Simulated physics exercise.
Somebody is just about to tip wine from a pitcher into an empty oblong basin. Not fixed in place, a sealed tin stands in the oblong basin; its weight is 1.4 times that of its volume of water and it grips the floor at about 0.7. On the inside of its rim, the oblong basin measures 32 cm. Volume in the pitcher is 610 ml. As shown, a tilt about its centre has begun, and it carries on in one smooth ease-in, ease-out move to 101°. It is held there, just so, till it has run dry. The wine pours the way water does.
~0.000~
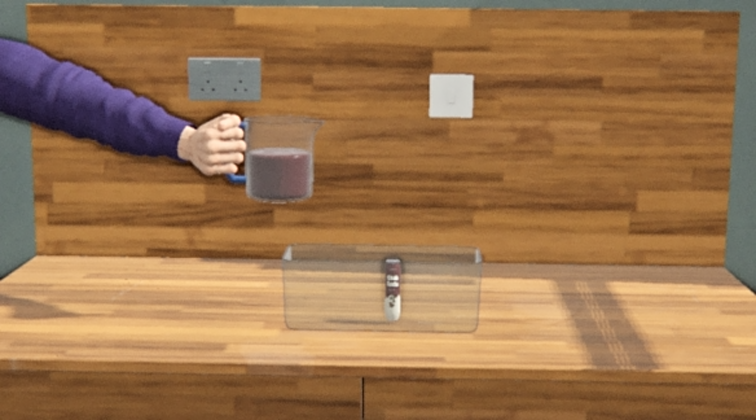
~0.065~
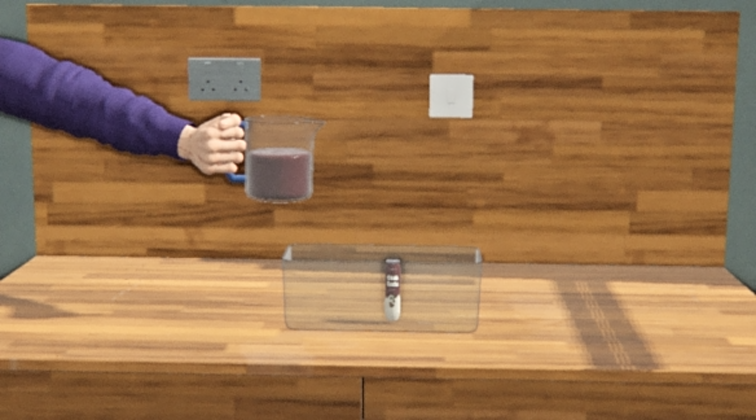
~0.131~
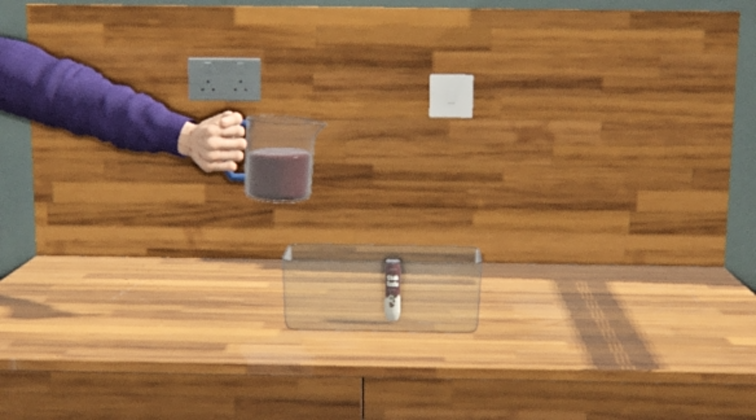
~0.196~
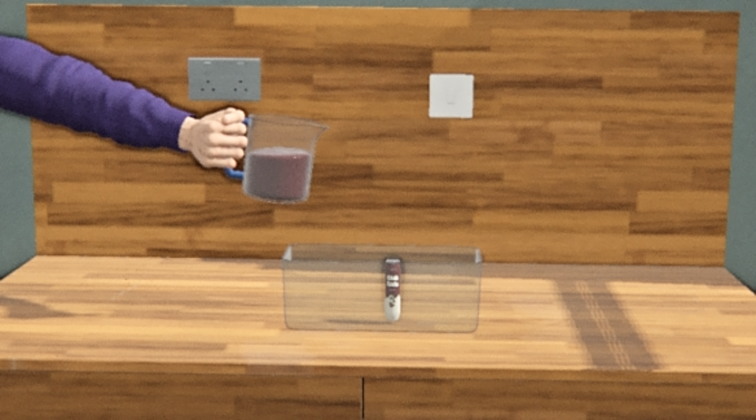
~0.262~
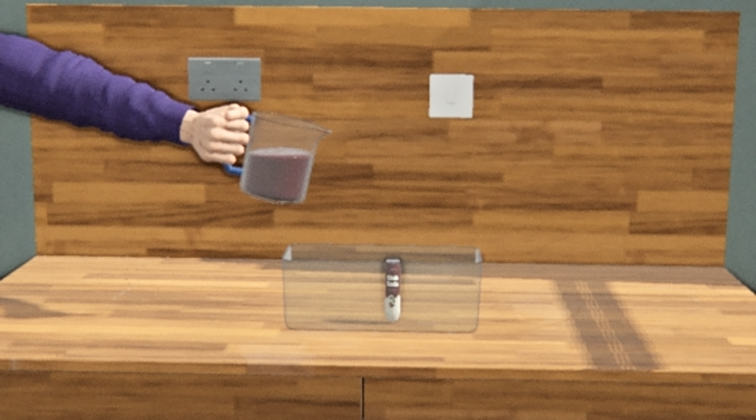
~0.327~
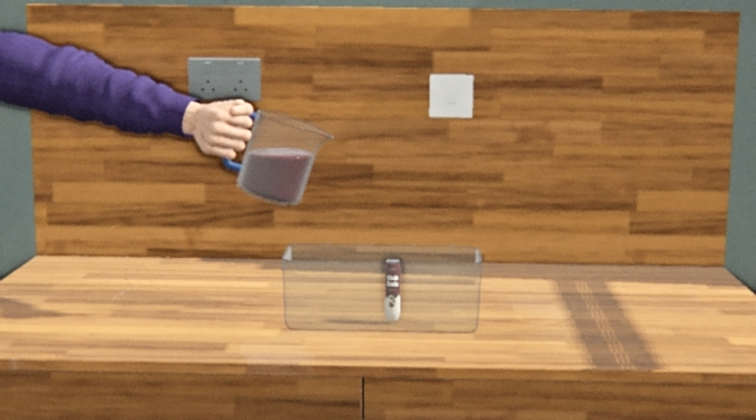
A hand in a purple sleeve, reaching in from the left, holds a clear pitcher of dark reddish liquid upright, then tilts it gradually to the right, the liquid's surface staying nearly level inside. Below and to the right, a clear rectangular basin stands on a wooden counter, with a small dark-and-white object at its middle. The steady, front-on view shows a wood-panelled wall with a grey socket and a white switch plate.
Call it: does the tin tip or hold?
It holds.
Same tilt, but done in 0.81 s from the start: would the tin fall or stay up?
Then the tin does not tip.
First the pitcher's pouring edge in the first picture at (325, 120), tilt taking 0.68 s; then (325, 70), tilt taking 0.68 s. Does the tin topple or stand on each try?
Run one: It does not tip. Run two: It tumbles.
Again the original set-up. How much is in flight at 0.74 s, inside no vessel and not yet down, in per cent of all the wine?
At that moment, about 7 percent.
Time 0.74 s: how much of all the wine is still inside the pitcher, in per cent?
Some 92 per cent.
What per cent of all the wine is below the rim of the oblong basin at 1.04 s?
That comes to about 40 percent.
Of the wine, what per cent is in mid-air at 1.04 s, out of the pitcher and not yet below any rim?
Near 22 in a hundred.
After 0.74 s the tilt is 68° and 93 per cent is still to pour; the tin stands where it began.
After 1.04 s the tilt is 97° and 38 per cent is still to pour; the tin stands where it began.
After 1.36 s the tilt is 101° and 6 per cent is still to pour; the tin stands where it began.
After 1.70 s the tilt is 101° and 0 per cent is still to pour; the tin stands where it began.
In the end the tin stands where it began.
